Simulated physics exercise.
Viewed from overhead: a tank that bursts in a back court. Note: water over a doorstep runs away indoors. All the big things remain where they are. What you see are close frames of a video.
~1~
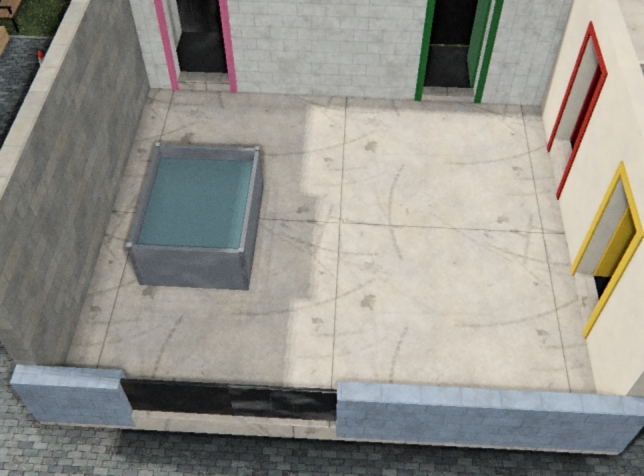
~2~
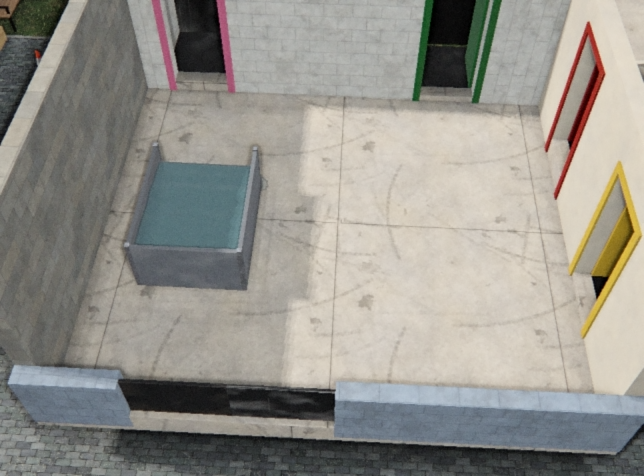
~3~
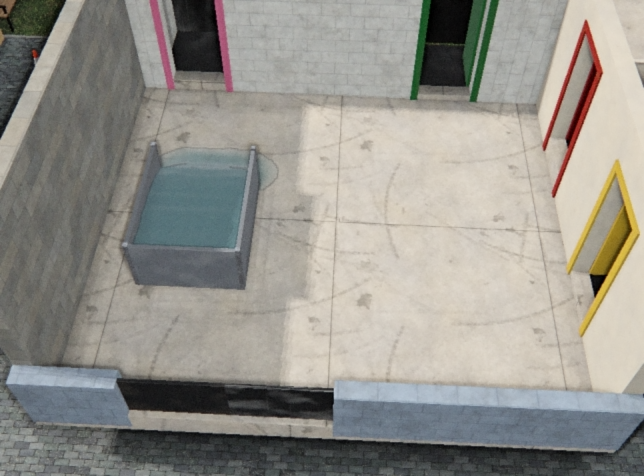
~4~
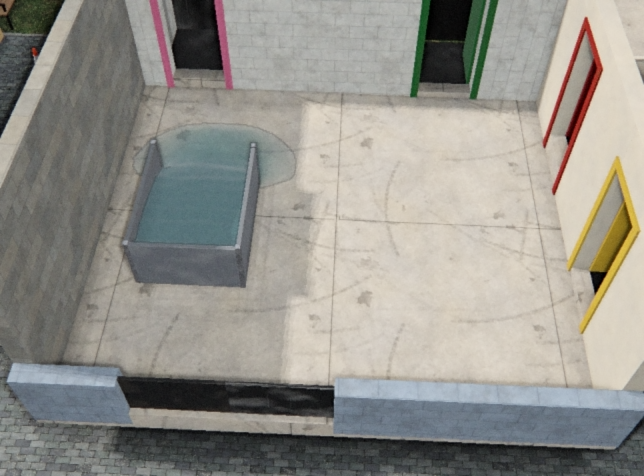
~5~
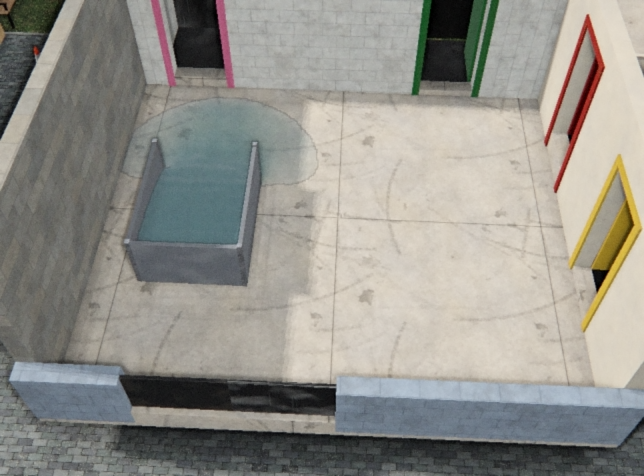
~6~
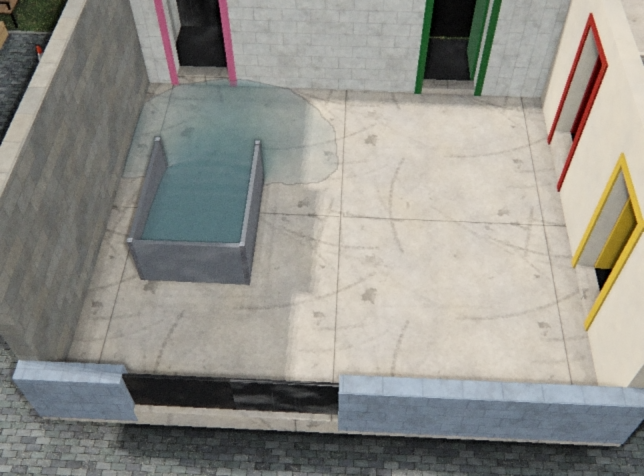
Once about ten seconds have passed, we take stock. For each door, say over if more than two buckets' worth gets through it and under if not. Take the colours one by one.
Result: The yellow door will not top two buckets, the red door will not top two buckets, the pink door will top two buckets, the green door will not top two buckets.
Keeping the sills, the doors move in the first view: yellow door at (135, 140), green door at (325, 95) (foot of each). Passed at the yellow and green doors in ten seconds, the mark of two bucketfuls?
Looking at both, the yellow one gets flooded and the green one gets flooded.
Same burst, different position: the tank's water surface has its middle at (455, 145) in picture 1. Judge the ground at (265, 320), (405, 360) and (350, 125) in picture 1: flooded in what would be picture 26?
Check in sequence: Still parched, still parched, soaked through.
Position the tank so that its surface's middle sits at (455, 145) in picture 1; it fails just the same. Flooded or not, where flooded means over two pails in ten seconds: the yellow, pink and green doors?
In short: The yellow one keeps below it, the pink one holds, the green one passes that mark.
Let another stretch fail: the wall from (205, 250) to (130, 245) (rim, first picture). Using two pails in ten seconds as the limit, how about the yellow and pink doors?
Yellow door: Exceeds the limit; pink door: Falls short.
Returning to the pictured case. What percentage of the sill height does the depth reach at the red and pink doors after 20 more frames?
Approx. 50 % followed by 70 %.
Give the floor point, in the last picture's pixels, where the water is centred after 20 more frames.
The spot I would choose is (287, 144).
A moment on, water covers 20 % of the floor; the yellow door not reached, the red door not reached, the pink door over two buckets in, the green door not reached.
Next, water covers 25 % of the floor; the yellow door not reached, the red door not reached, the pink door far over two buckets in, the green door wet at the sill, nothing in.
Then, water covers 45 % of the floor; the yellow door not reached, the red door wet at the sill, nothing in, the pink door far over two buckets in, the green door wet at the sill, nothing in.
Later, water covers 75 % of the floor; the yellow door wet at the sill, nothing in, the red door wet at the sill, nothing in, the pink door far over two buckets in, the green door wet at the sill, nothing in.
In the end, water covers 90 % of the floor; the yellow door wet at the sill, nothing in, the red door wet at the sill, nothing in, the pink door far over two buckets in, the green door wet at the sill, nothing in.
